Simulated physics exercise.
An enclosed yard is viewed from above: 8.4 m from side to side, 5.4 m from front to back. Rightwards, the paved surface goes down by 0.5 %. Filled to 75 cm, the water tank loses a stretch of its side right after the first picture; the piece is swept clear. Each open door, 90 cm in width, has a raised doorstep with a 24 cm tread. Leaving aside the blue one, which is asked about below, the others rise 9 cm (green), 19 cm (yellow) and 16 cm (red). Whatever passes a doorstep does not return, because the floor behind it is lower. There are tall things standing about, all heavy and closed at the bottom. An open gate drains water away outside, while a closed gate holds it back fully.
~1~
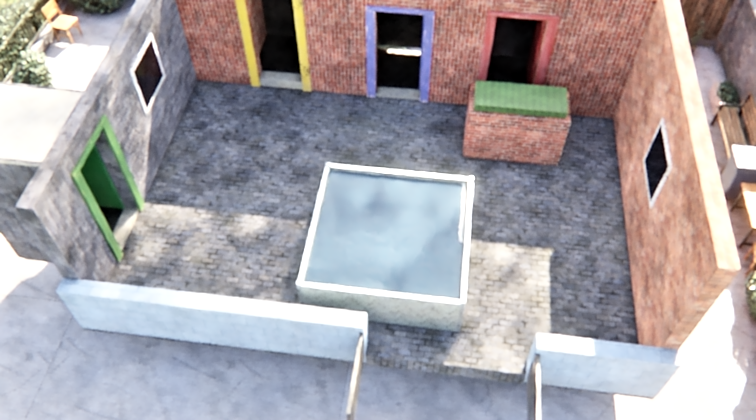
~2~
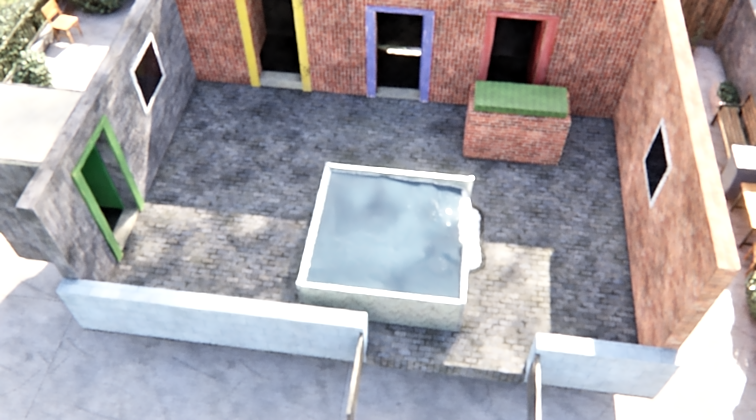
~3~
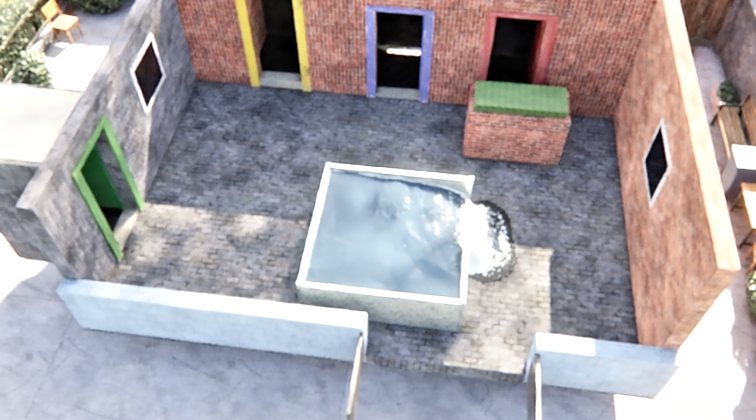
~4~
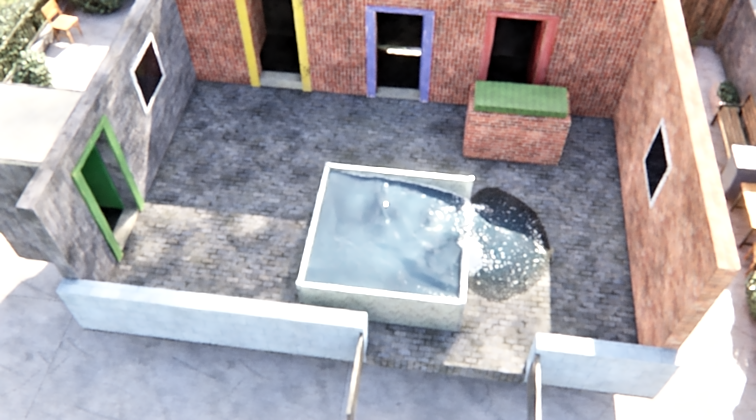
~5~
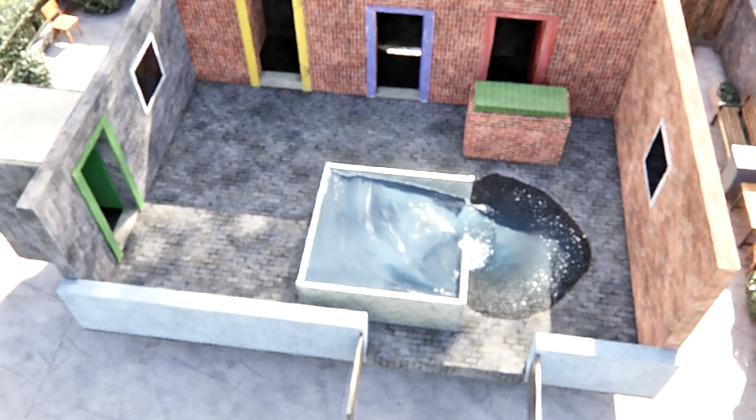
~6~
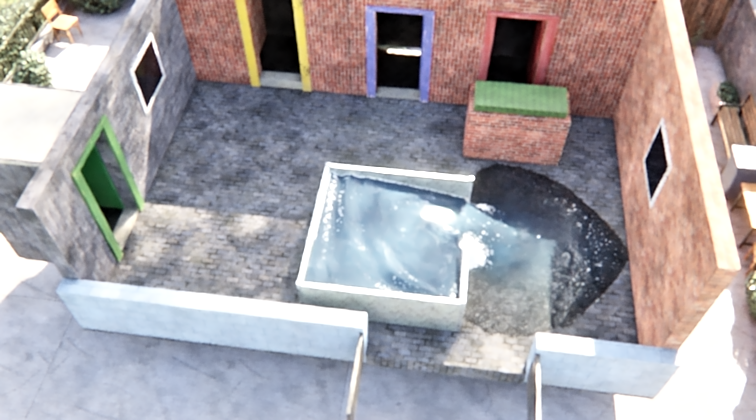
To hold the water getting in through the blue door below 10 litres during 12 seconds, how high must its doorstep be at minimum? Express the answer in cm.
5.5 cm.
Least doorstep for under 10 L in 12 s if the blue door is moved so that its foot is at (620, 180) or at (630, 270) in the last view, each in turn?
In turn: About 30 cm, about 35 cm.
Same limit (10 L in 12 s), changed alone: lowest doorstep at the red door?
The red door needs around 12.0 cm.
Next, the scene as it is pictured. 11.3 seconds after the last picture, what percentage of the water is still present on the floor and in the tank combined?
Remaining share: Around 86 %.
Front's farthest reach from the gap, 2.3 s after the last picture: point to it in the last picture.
Close to pixel (609, 124).
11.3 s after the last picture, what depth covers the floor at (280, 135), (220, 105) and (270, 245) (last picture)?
Depths in order: 4 / 9 / 2 cm.
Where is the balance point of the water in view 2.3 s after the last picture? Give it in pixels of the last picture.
Centre of mass: About (484, 242) px.
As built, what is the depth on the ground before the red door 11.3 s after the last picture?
9.5 cm.
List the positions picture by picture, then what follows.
In the first frame, still water, 75 cm deep, in the water tank at (390, 231); the blue door at (399, 59) is dry.
In the second frame, the gap is at (464, 227), the front 0.3 m out at (481, 264); the back of the water tank holds 75 cm.
In the third frame, water pours out at (464, 229) and has run 0.8 m, to (510, 261); about 12 cm deep outside, 75 cm at the back.
In the fourth frame, water pours out at (464, 230) and has run 1.4 m, to (547, 253); about 9 cm deep outside, 75 cm at the back.
In the fifth frame, the front is at (586, 252), 2.1 m from the gap at (464, 230); 4.2 m2 of floor is wet, 74 cm left at the back.
In the sixth frame, water pours out at (464, 230) and has run 2.6 m, to (620, 261); about 5 cm deep outside, 69 cm at the back; 2.6 m in a straight line remain to the blue door at (399, 59).
Then, 0.7 s after the last picture water covers 25 % of the floor, deepest (44 cm) near (472, 236); it has not reached the blue door.
Then, 2.3 s after the last picture water covers 35 % of the floor, deepest (40 cm) near (609, 124); it has not reached the blue door.
Then, 11.3 s after the last picture water covers 95 % of the floor, deepest (14 cm) near (590, 122); 4 cm at the blue door, 6 litres in over its 6 cm doorstep.
At the blue door as built, the water peaked near 9 cm, 3.1 s after the last picture.
Run again over the same 12 s with other heights there, 15 litres in over 4.5 cm, 5 litres over 6.5 cm. The limit of 10 litres is kept from about 5.5 cm up.
